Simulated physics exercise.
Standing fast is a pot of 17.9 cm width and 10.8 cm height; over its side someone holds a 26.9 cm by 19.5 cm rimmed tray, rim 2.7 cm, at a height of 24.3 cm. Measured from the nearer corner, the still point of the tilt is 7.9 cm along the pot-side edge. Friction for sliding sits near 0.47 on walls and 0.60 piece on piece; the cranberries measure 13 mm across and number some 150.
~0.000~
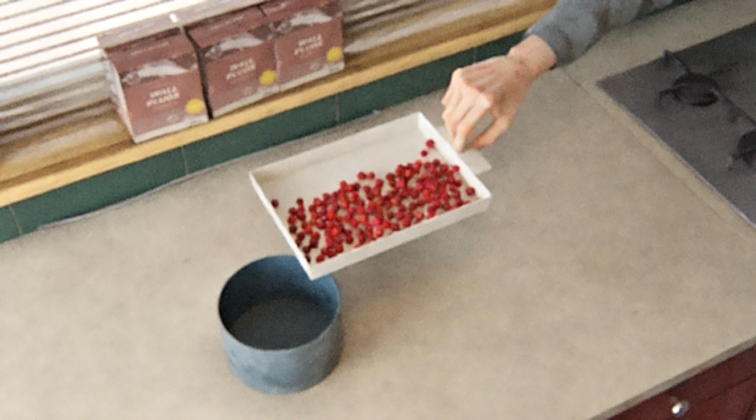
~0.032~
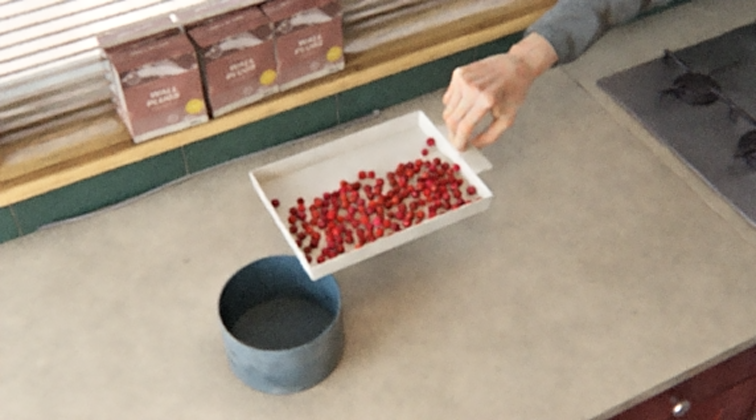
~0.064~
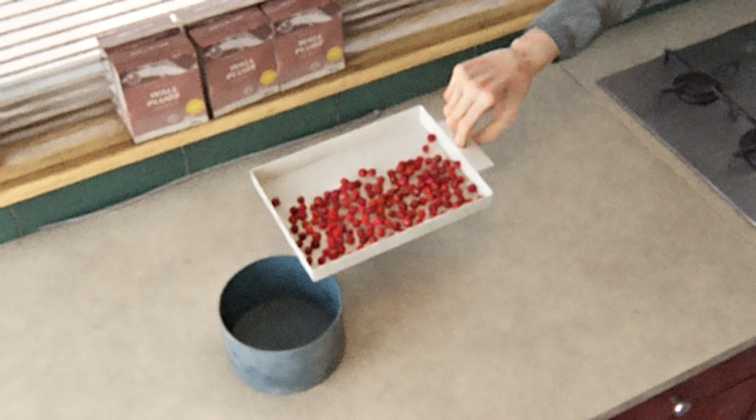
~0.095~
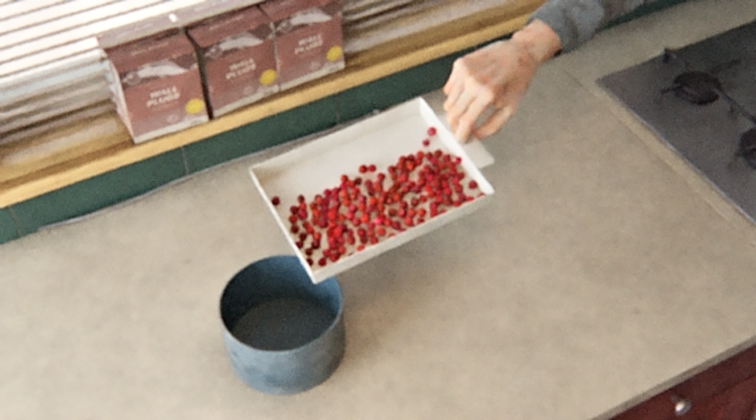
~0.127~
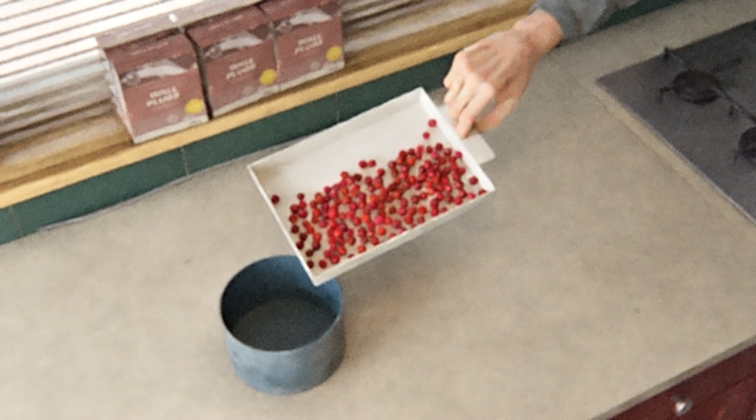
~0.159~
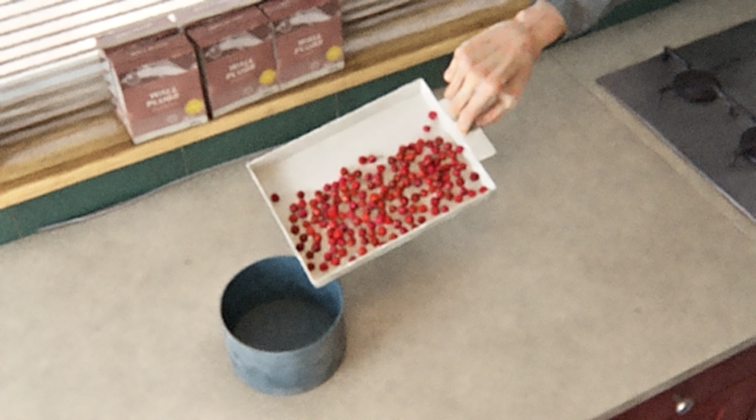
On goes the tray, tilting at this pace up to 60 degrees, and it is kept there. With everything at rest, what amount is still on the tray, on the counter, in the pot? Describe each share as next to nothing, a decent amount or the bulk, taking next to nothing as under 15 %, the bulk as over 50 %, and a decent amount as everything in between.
My prediction: Tray: The main share; counter: A slight amount; pot: A slight amount.
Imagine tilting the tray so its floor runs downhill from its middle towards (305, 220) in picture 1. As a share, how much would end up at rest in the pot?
Something like 15 per cent of the pieces.
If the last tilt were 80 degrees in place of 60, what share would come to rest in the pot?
Estimated share: About 5 %.
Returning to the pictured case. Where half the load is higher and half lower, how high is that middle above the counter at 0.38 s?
Roughly 28 cm.
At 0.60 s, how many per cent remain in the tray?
100 %, give or take.
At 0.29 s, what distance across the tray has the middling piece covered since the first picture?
Roughly 1 cm.
Then, at 0.29 s, tilt 41 degrees; the tray holds 100 %, the pot 0 %.
After 0.38 s, tilt 56 degrees; the tray holds 100 %, the pot 0 %.
After 0.60 s, tilt 60 degrees; the tray holds 100 %, the pot 0 %.
In the end, at 1.5 s, tray 95 %, counter 5 %, pot 0 %.
